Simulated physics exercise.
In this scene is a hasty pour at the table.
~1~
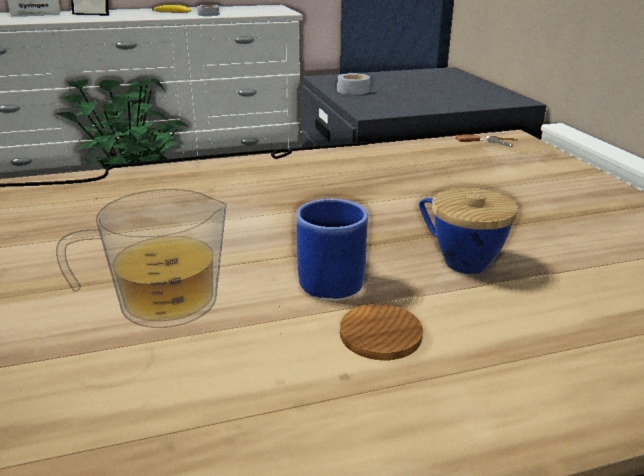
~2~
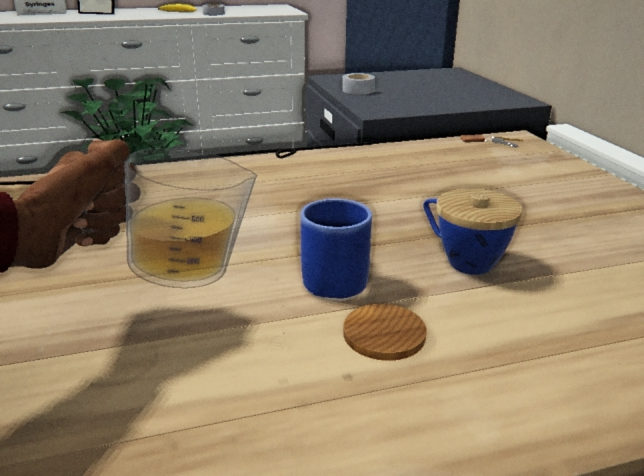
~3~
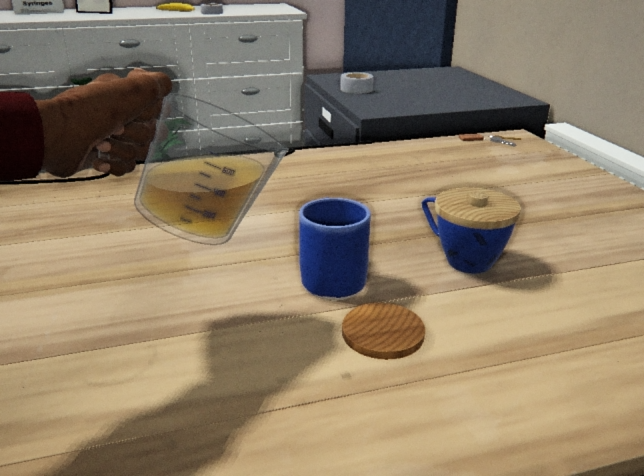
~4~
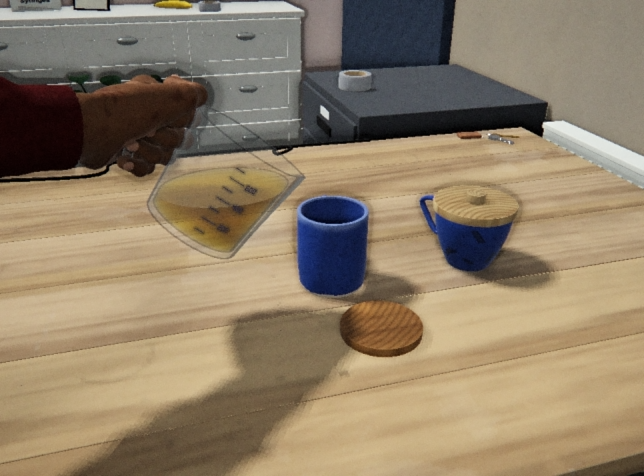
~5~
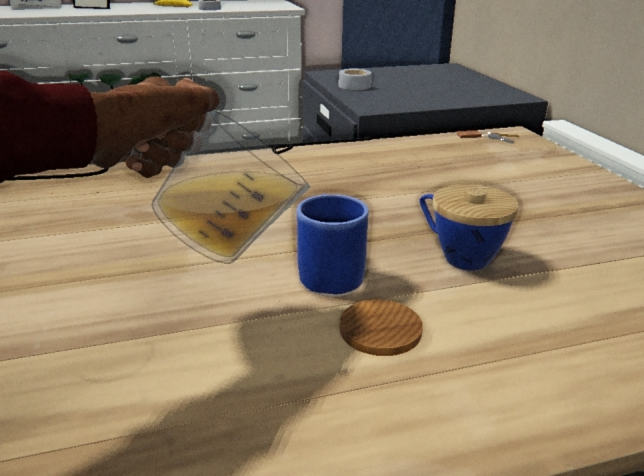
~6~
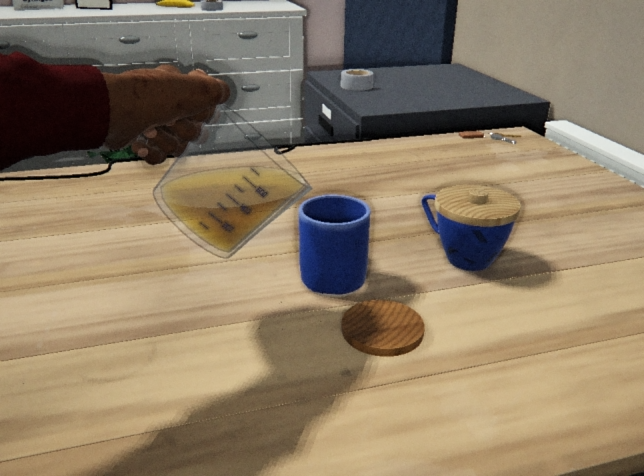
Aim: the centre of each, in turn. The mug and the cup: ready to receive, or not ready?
Mug - ready; cup - not ready.
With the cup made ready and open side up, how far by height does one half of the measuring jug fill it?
About 75 per cent.
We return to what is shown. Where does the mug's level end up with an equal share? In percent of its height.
Close to 55 in a hundred, I think.
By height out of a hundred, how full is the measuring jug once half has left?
About 25 per cent.
Shortly, the apple juice goes into the mug.
Then, it hits the lid of the cup and runs off.
At the finish, the mug has its share inside; the cup is empty, in a puddle.
